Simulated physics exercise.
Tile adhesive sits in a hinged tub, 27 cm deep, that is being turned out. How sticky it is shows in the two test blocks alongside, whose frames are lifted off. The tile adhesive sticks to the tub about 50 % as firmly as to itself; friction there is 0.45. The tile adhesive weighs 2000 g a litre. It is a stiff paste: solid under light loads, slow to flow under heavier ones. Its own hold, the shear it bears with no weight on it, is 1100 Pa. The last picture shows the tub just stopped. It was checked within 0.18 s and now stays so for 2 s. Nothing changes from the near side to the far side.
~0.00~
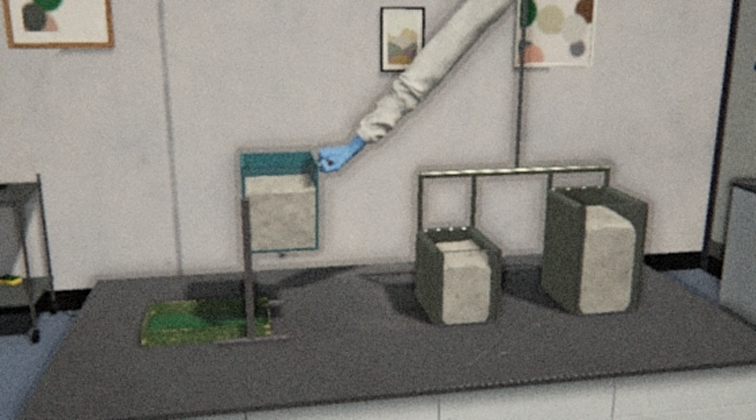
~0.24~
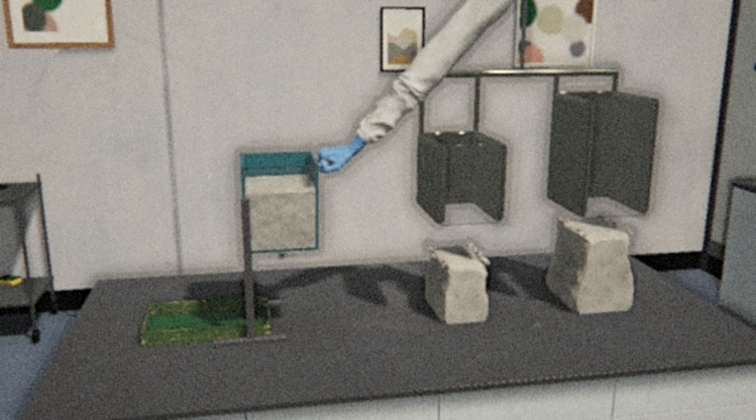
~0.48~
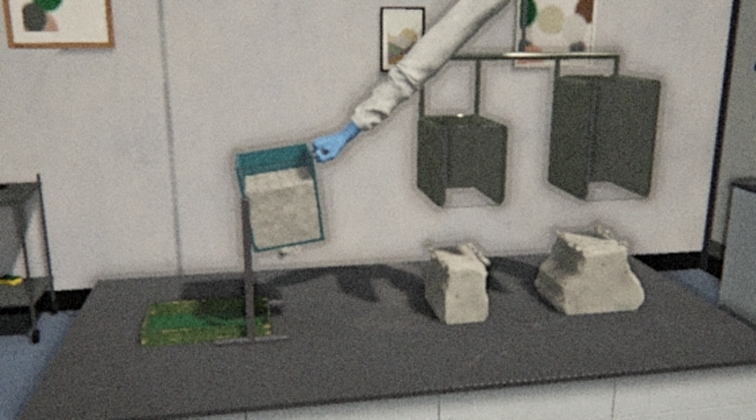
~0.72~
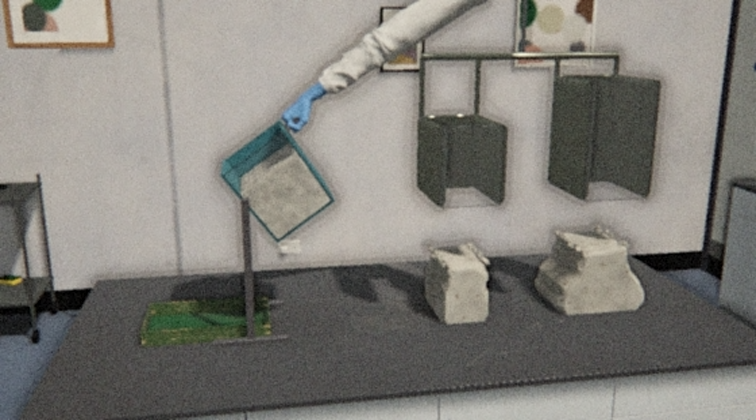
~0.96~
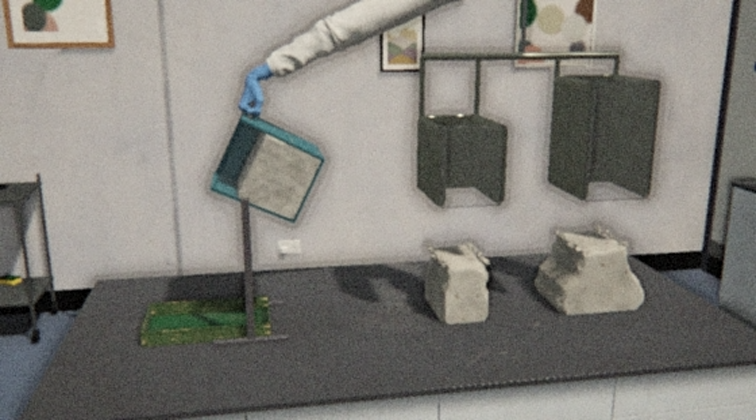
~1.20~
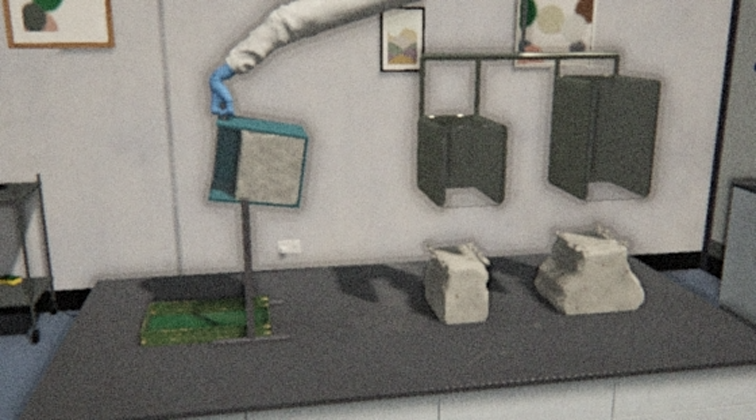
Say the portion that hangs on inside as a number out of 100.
The portion that hangs on inside is near 100 %.
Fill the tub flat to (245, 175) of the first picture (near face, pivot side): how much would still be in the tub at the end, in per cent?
It would be near 100 %.
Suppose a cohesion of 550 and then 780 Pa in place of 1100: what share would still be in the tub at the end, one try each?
In that order: 100 %, 100 %.
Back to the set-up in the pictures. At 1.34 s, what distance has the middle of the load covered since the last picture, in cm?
Some 0 cm.
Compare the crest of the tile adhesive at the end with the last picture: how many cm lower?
Roughly 0 cm.
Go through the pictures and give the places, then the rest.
The first picture shows handle-side rim at (316, 165), tilt 0 degrees; crest of the tile adhesive at (306, 190); block heights 21 cm, 33 cm (left to right).
The second picture shows handle-side rim at (316, 165), tilt 0 degrees; crest of the tile adhesive at (306, 190); block heights 21 cm, 29 cm (left to right).
The third picture shows handle-side rim at (310, 156), tilt 8 degrees; crest of the tile adhesive at (308, 182); block heights 21 cm, 24 cm (left to right).
The fourth picture shows handle-side rim at (282, 132), tilt 35 degrees; crest of the tile adhesive at (294, 155); block heights 21 cm, 24 cm (left to right).
The fifth picture shows handle-side rim at (242, 122), tilt 63 degrees; crest of the tile adhesive at (269, 137); block heights 21 cm, 24 cm (left to right).
The sixth picture shows handle-side rim at (217, 127), tilt 81 degrees; crest of the tile adhesive at (243, 134); block heights 21 cm, 24 cm (left to right).
After 1.34 s, the tub is at 81 degrees and holds 100 %.
After 1.51 s, the tub is at 81 degrees and holds 100 %.
After 1.68 s, the tub is at 81 degrees and holds 100 %.
After 1.85 s, the tub is at 81 degrees and holds 100 %.
After 3.20 s, the tub is at 81 degrees and holds 100 %.
